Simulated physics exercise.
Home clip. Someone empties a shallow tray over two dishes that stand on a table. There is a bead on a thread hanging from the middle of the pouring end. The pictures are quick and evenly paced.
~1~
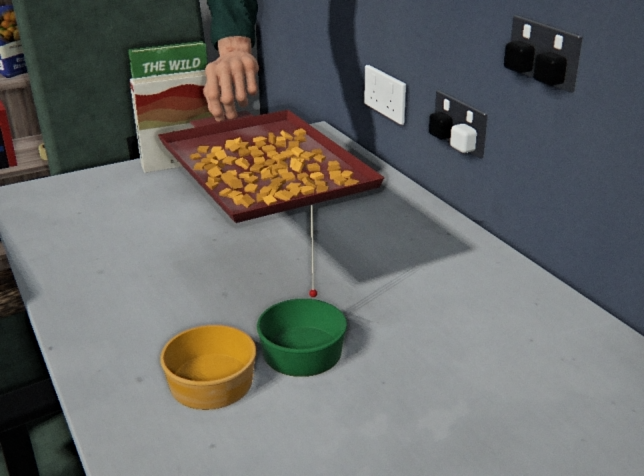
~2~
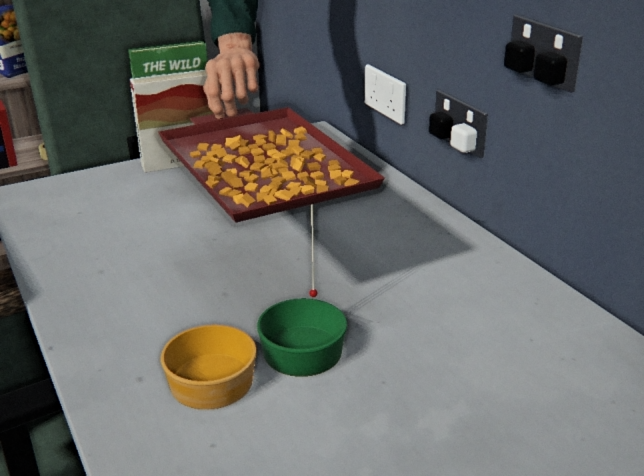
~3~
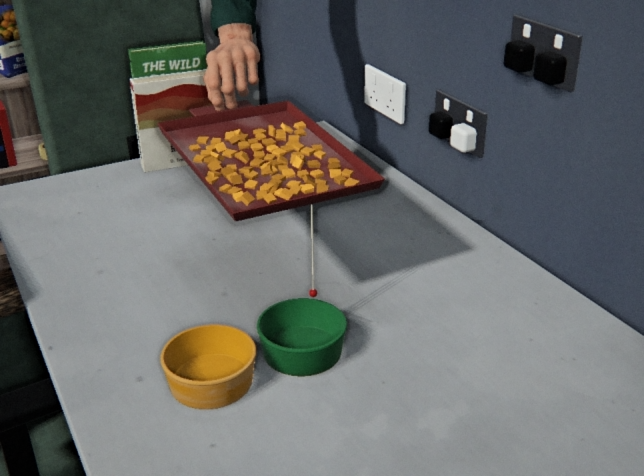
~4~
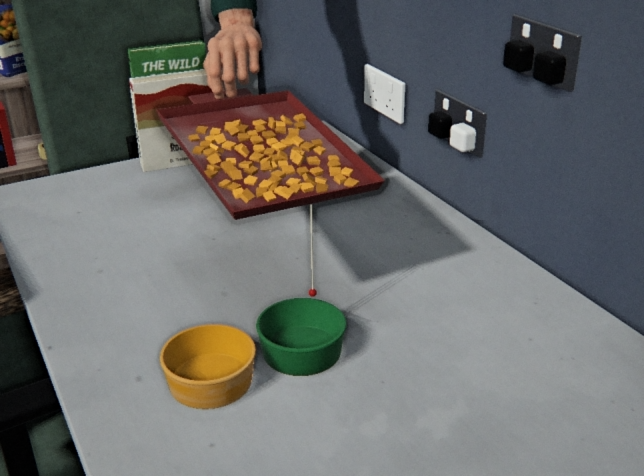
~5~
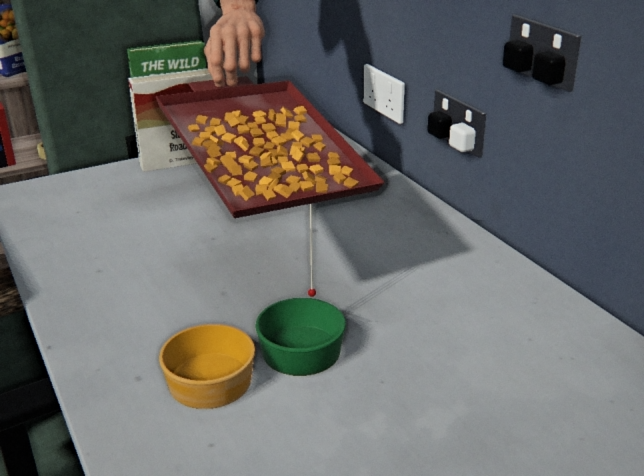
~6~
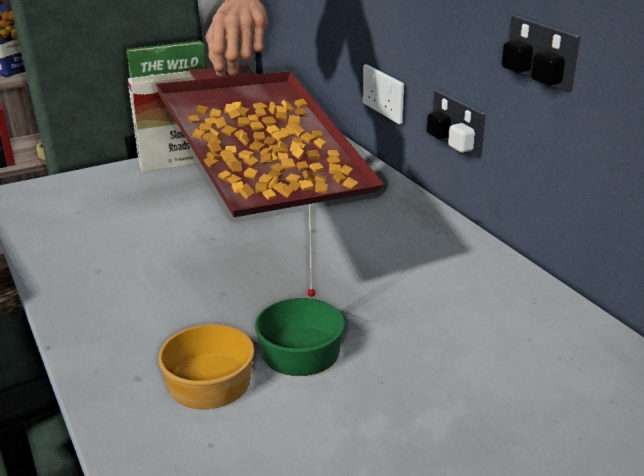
On a grey table beside a dark blue wall, a hand lifts the far end of a red tray of small orange pieces, tilting it steadily toward a yellow dish and a green dish, while the pieces stay on the tray.
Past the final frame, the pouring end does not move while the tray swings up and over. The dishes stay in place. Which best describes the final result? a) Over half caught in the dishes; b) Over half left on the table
(b) Over half left on the table.
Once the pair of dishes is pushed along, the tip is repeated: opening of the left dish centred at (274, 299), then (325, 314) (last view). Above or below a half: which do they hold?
Result, first setup: A minority share; second setup: A majority share.
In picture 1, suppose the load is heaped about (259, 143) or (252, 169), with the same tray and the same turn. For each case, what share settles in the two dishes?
First about 10, then 20 per cent.
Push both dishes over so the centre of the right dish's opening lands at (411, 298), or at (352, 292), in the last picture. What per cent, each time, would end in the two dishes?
You'd get near 60 per cent and afterwards near 60 per cent.
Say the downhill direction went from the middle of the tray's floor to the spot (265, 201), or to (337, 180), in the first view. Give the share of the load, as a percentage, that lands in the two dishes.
Shares, approx.: 70 %, then 0 %.
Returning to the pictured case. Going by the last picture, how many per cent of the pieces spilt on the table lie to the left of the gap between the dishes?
Share to the left: Near 0 per cent.
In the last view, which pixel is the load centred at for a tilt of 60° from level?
Check around (323, 174) in the last picture.
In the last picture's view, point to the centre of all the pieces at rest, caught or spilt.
Close to (376, 332), more or less.
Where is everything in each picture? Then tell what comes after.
The first picture shows corners of the pouring end at (235, 212) and (379, 177), level; middle of the load at (266, 170), small crackers; left dish at (227, 391); right dish at (322, 358); bead on its thread at (313, 293).
The second picture shows corners of the pouring end at (235, 211) and (380, 177), level; middle of the load at (267, 169).
The third picture shows corners of the pouring end at (236, 210) and (380, 178), tipped barely, lowest at the right corner; middle of the load at (266, 166).
The fourth picture shows corners of the pouring end at (235, 209) and (380, 179), tipped a little, lowest at the right corner; middle of the load at (266, 161).
The fifth picture shows corners of the pouring end at (236, 208) and (379, 181), tipped a little, lowest at the right corner; middle of the load at (266, 156).
The sixth picture shows corners of the pouring end at (235, 207) and (379, 183), tipped clearly, lowest at the right corner; middle of the load at (266, 152); left dish at (225, 390); right dish at (320, 358).
Soon, tray tipped steeply; all on the tray.
A while on, tray tipped right over; about a quarter on the tray; a small part in the right dish; about half outside both; about a quarter in the air.
Towards the end, tray tipped past a quarter turn; about a quarter in the right dish; most outside both.
Finally, tray tipped past a quarter turn; none in the left dish; about a quarter in the right dish; most outside both.
